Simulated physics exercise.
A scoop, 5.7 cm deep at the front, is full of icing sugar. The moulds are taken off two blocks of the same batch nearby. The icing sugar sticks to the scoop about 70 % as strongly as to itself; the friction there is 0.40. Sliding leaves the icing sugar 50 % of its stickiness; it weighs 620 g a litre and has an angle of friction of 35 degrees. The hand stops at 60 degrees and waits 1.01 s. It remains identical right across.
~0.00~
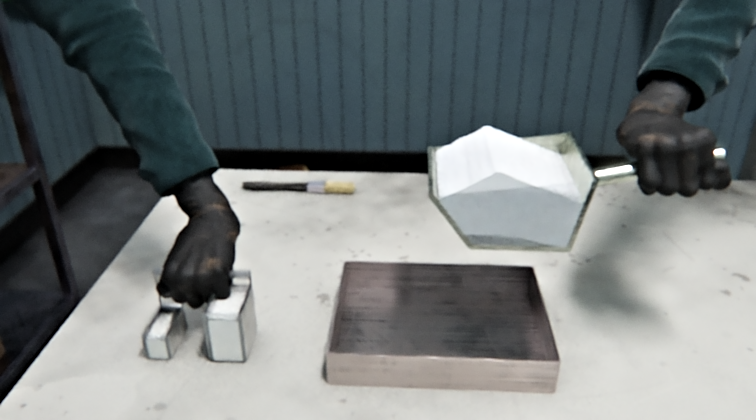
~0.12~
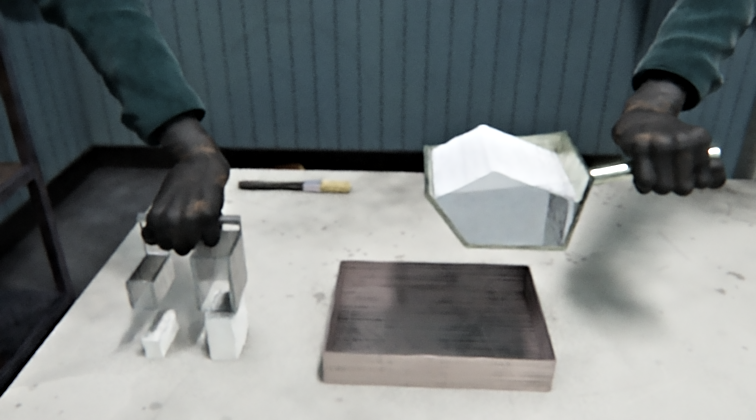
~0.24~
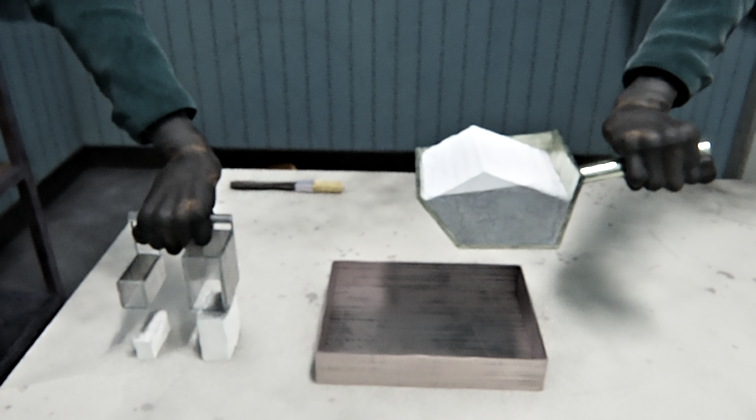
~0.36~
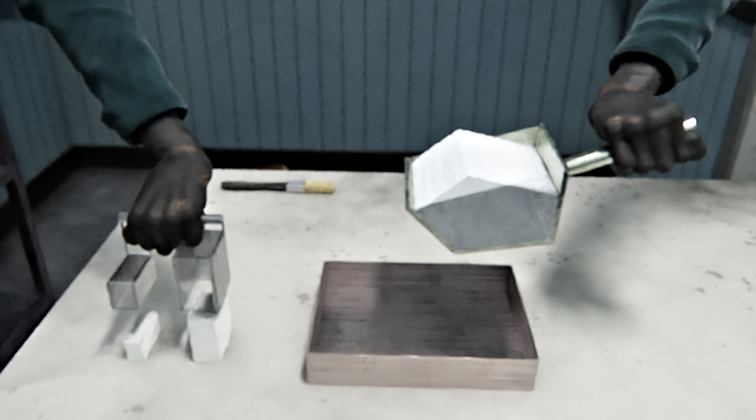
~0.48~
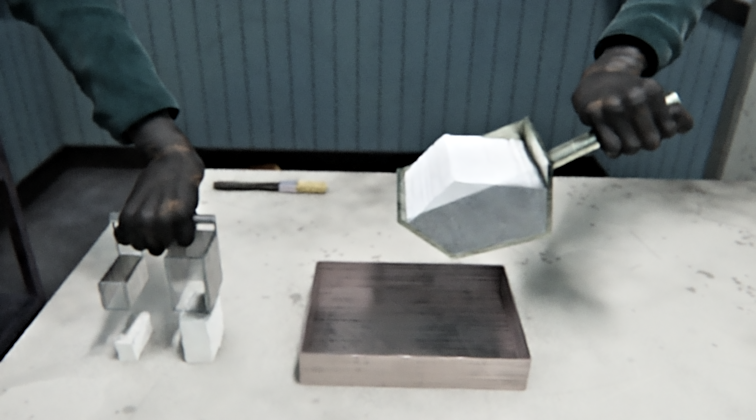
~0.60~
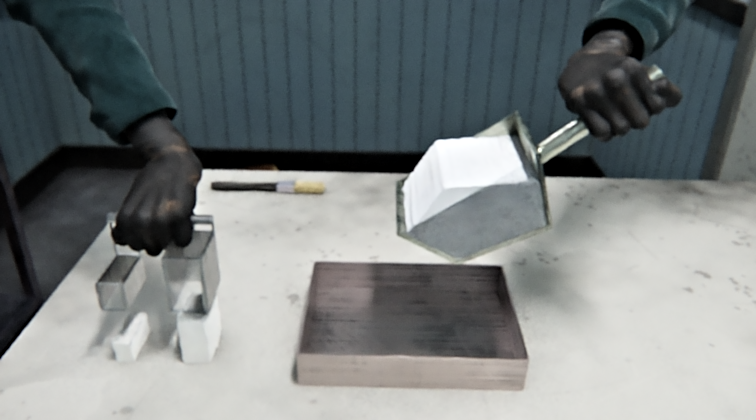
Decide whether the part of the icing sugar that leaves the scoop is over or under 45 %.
Lab note: Share out falls short of 45 %.
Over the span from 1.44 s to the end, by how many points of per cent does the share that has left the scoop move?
40 per cent.
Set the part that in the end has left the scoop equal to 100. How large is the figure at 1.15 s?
0 per cent.
By 0.85 s, the scoop is at 45 degrees and 0 % has left it.
By 1.15 s, the scoop is at 60 degrees and 0 % has left it.
By 1.44 s, the scoop is at 60 degrees and 0 % has left it.
By 1.74 s, the scoop is at 60 degrees and 26 % has left it.
By 2.12 s, at the end, the scoop is at 60 degrees and 38 % has left it.
